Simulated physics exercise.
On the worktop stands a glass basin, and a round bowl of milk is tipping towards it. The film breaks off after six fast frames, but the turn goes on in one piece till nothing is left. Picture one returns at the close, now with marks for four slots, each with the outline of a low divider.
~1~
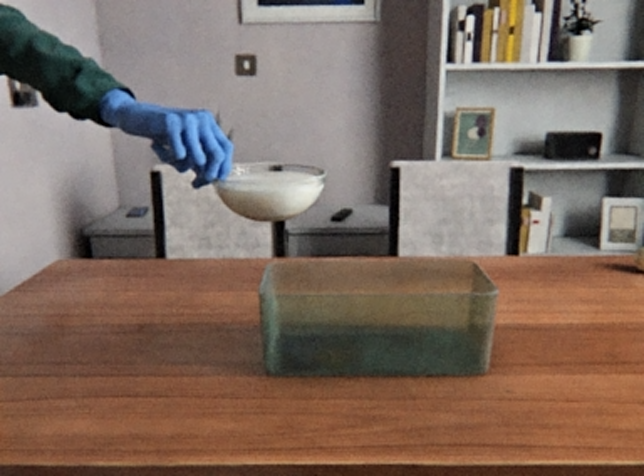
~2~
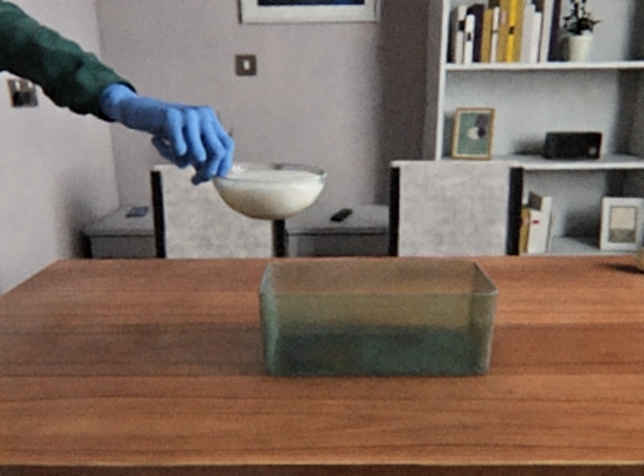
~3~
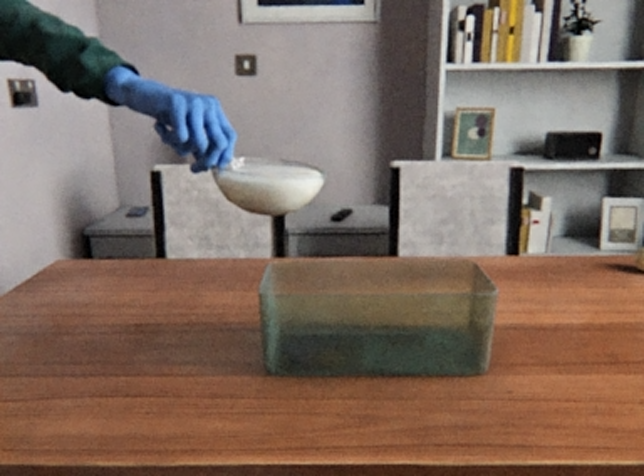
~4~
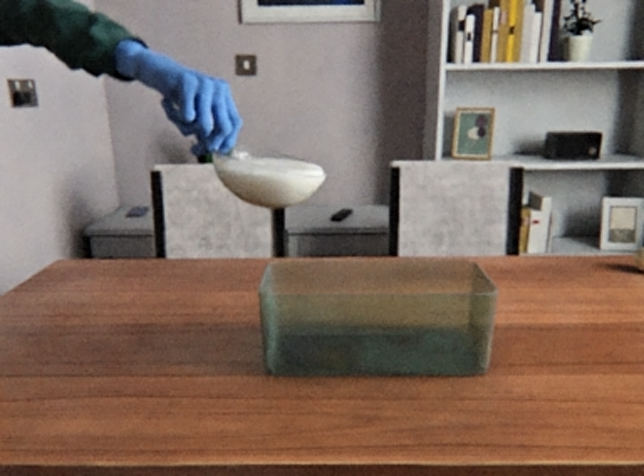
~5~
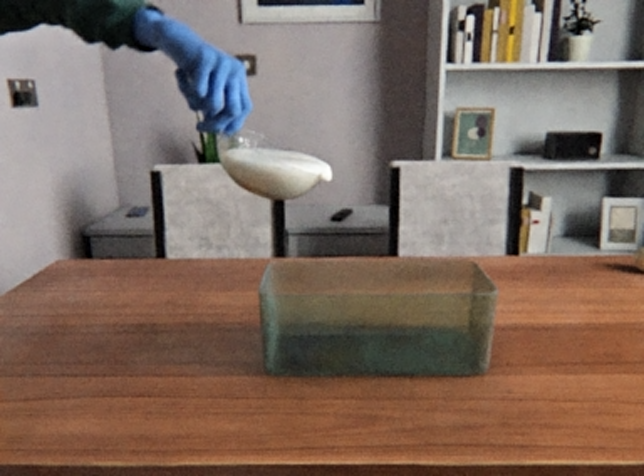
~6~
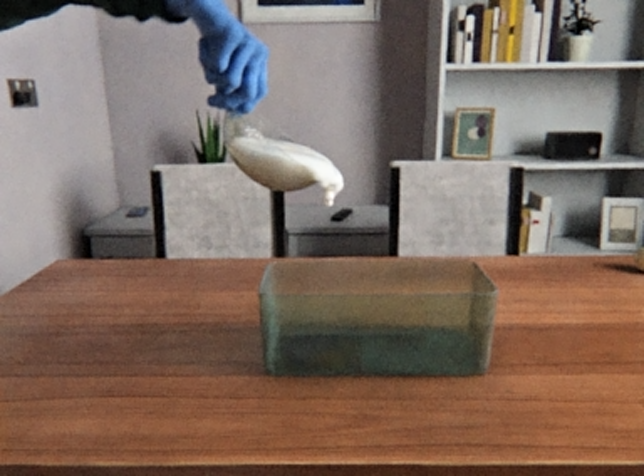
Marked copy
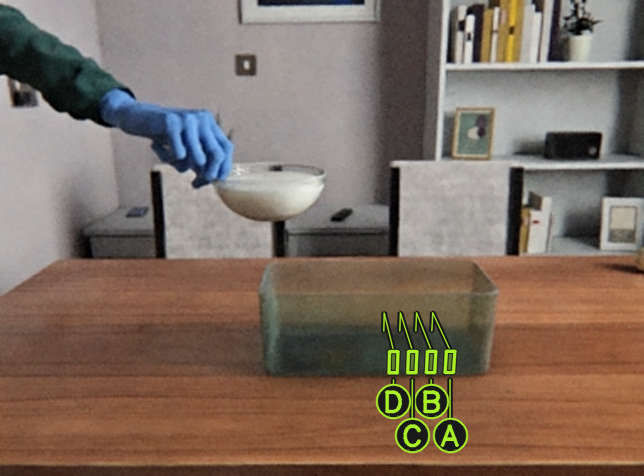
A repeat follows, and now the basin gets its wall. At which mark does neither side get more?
Place C does it best.
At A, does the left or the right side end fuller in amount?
The left side.
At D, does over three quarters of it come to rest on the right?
No.
On the marked copy, A at (449, 379); B at (431, 379); C at (412, 379); D at (393, 379).
With A, about 84 % ends left of the wall and 10 % right of it; 6 % is lost outside.
With B, about 73 % ends left of the wall and 25 % right of it.
With C, about 45 % ends left of the wall and 53 % right of it.
With D, about 30 % ends left of the wall and 68 % right of it.
